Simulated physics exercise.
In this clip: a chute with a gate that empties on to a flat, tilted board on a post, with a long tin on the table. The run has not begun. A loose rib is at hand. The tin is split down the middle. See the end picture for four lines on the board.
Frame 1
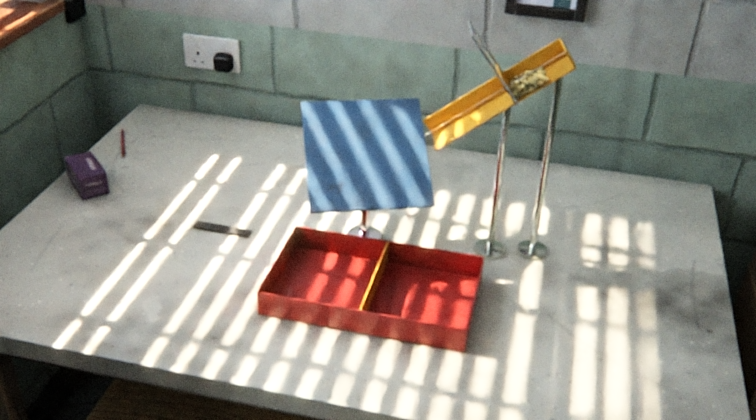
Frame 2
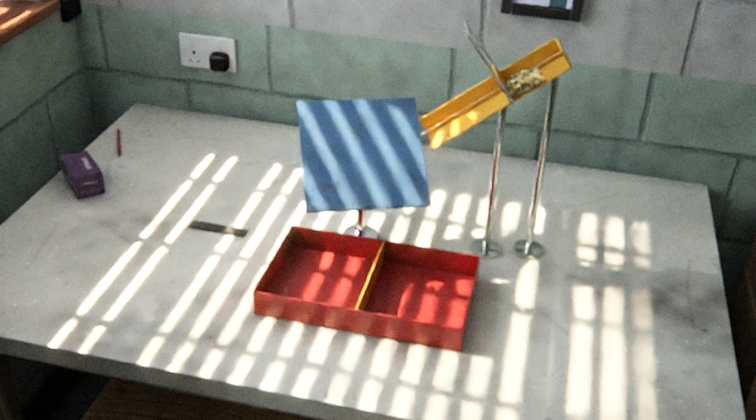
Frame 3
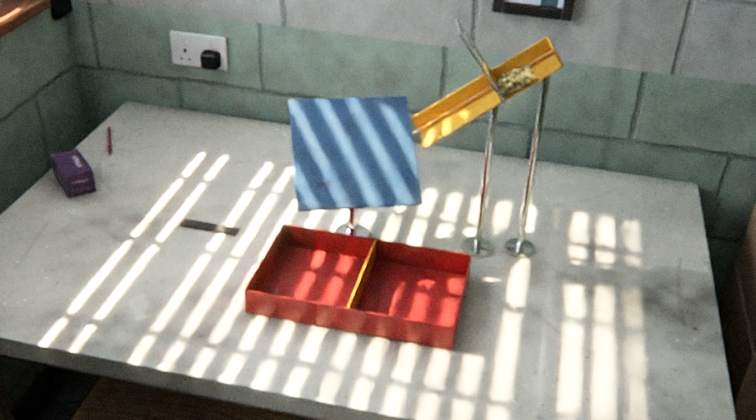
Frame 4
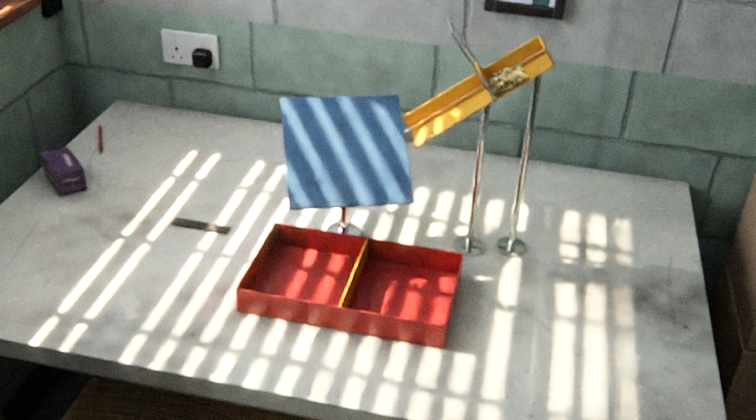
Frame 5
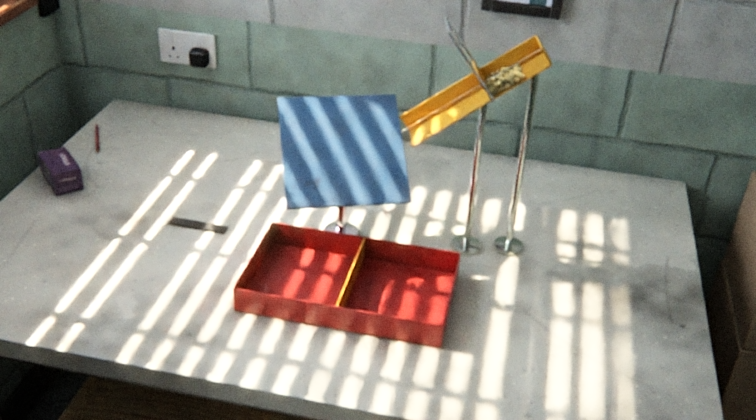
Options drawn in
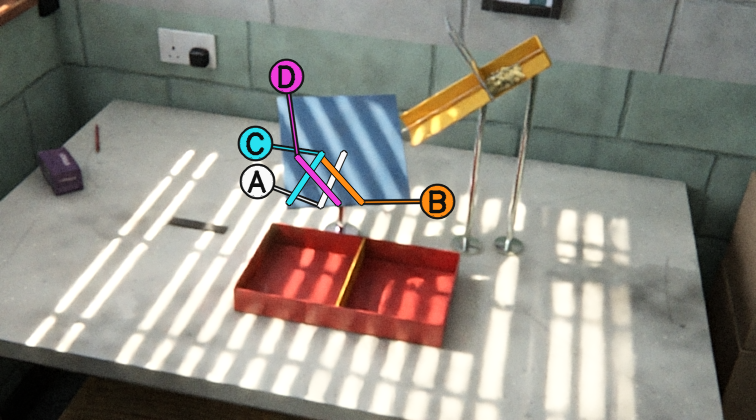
A blue tilted board stands behind a divided red tin while the view drifts slightly.
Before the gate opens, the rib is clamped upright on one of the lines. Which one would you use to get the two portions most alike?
Take D.
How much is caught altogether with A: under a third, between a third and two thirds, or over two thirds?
Over two thirds.
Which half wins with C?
The left half.
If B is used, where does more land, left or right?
The right half.
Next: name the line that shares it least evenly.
B it is.
On the marked copy, line A from (343, 153) to (320, 205); line B from (320, 156) to (361, 202); line C from (321, 153) to (289, 202); line D from (297, 157) to (338, 203).
With A, of what is caught, most in the left half, about a quarter in the right.
With B, of what is caught, a stray few in the left half, nearly all in the right.
With C, of what is caught, most in the left half, about a quarter in the right.
With D, of what is caught, about half in the left half, about half in the right.
